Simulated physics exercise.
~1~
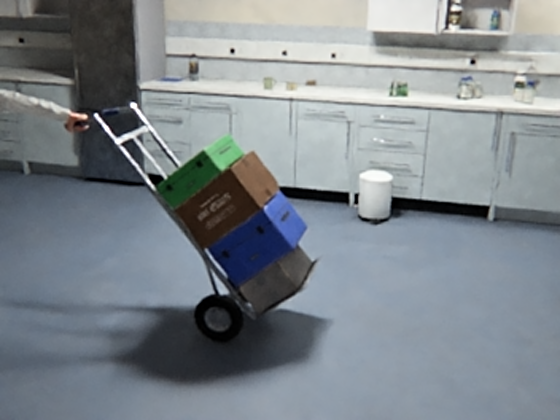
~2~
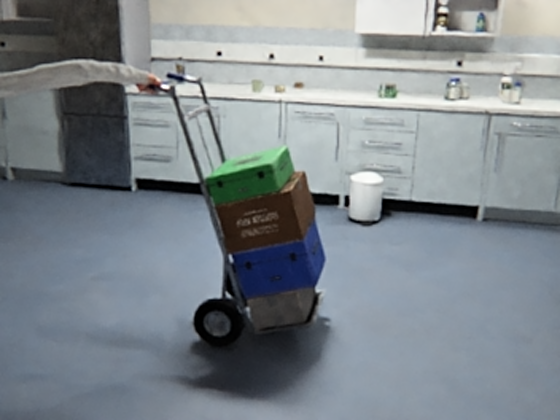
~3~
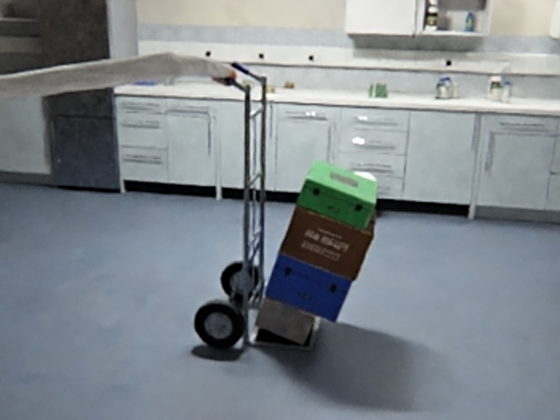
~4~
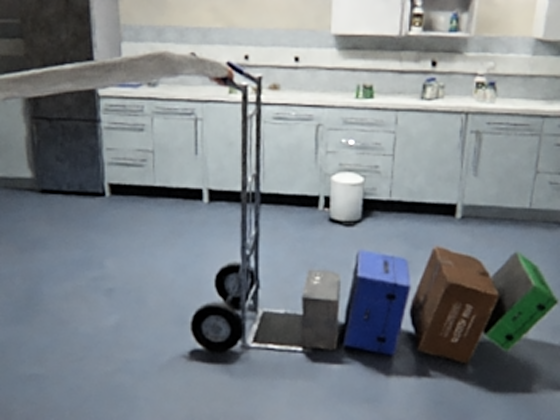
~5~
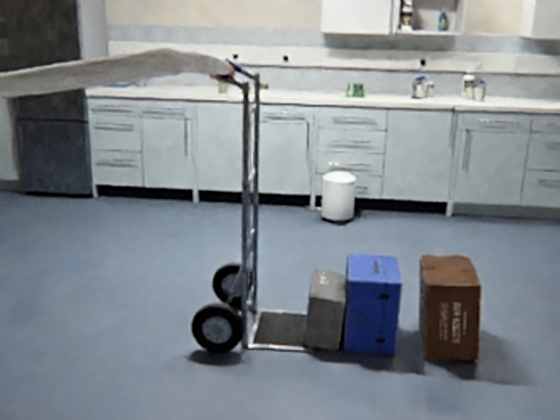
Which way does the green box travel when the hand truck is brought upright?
The green box moves to the right, pitching off the top of the stack and away from the hand truck.
A hand truck carrying a stack of four boxes, green on top, then brown, blue and grey, leans back toward the left in a kitchen-like room, held at the handle by an outstretched arm. The arm swings it forward until it stands upright with its plate on the floor. The stack keeps going, tilting away from the frame to the right. The boxes topple over, and the green, brown and blue ones come off the truck. At the end the truck stands upright, still held, with the grey box tipped over on its plate, the blue and brown boxes on the floor beyond, and the green one out of sight.
